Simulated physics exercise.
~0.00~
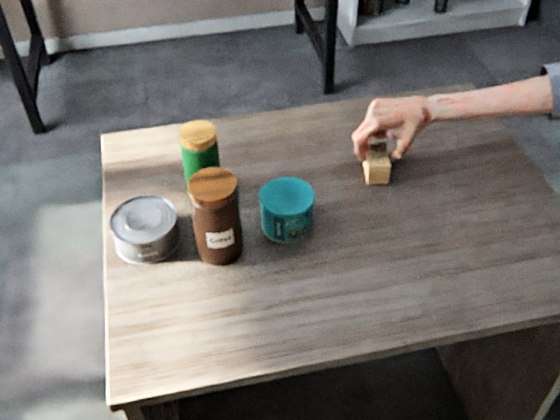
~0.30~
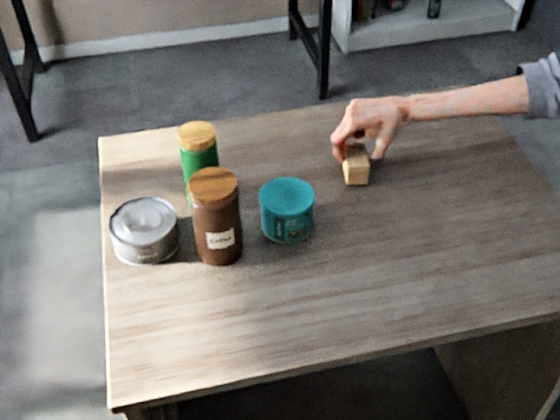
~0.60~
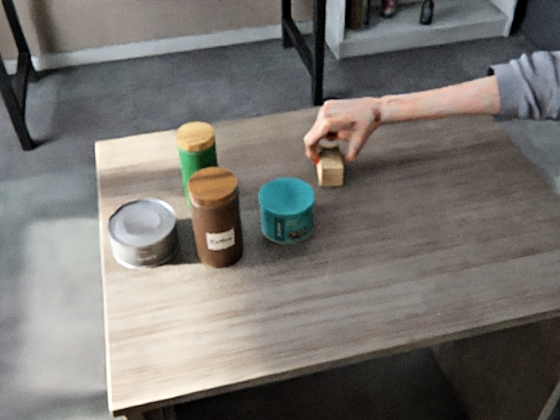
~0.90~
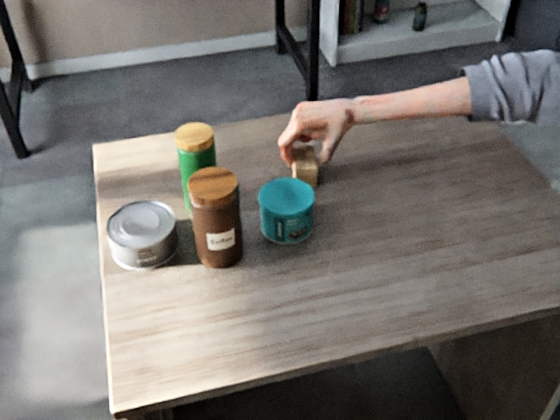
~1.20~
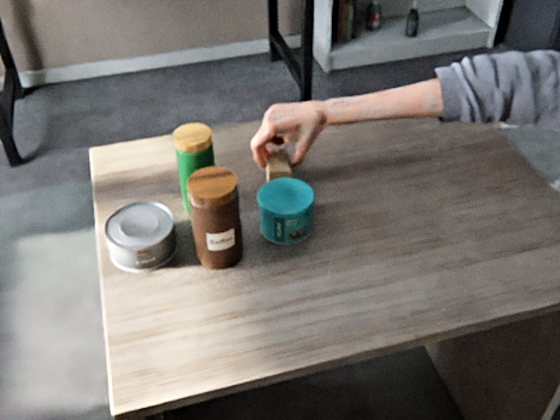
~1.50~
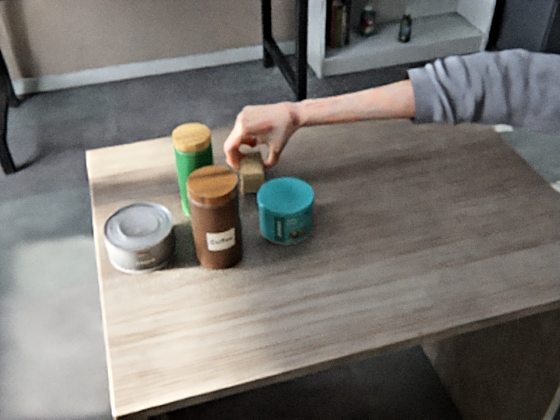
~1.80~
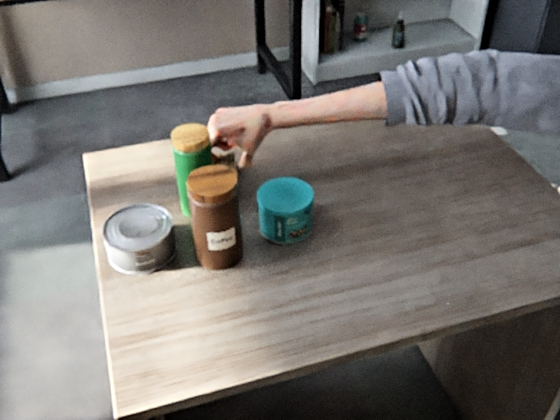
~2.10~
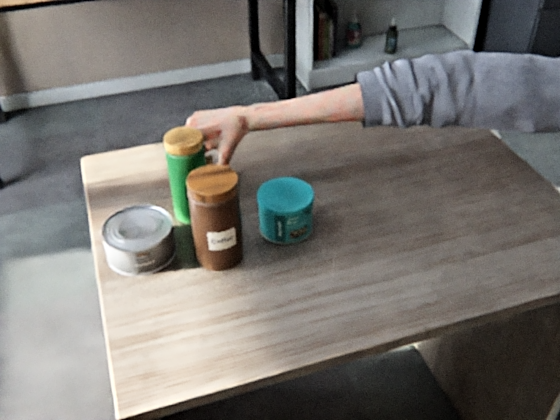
On a wooden table, a hand slides a small block left behind four still containers.
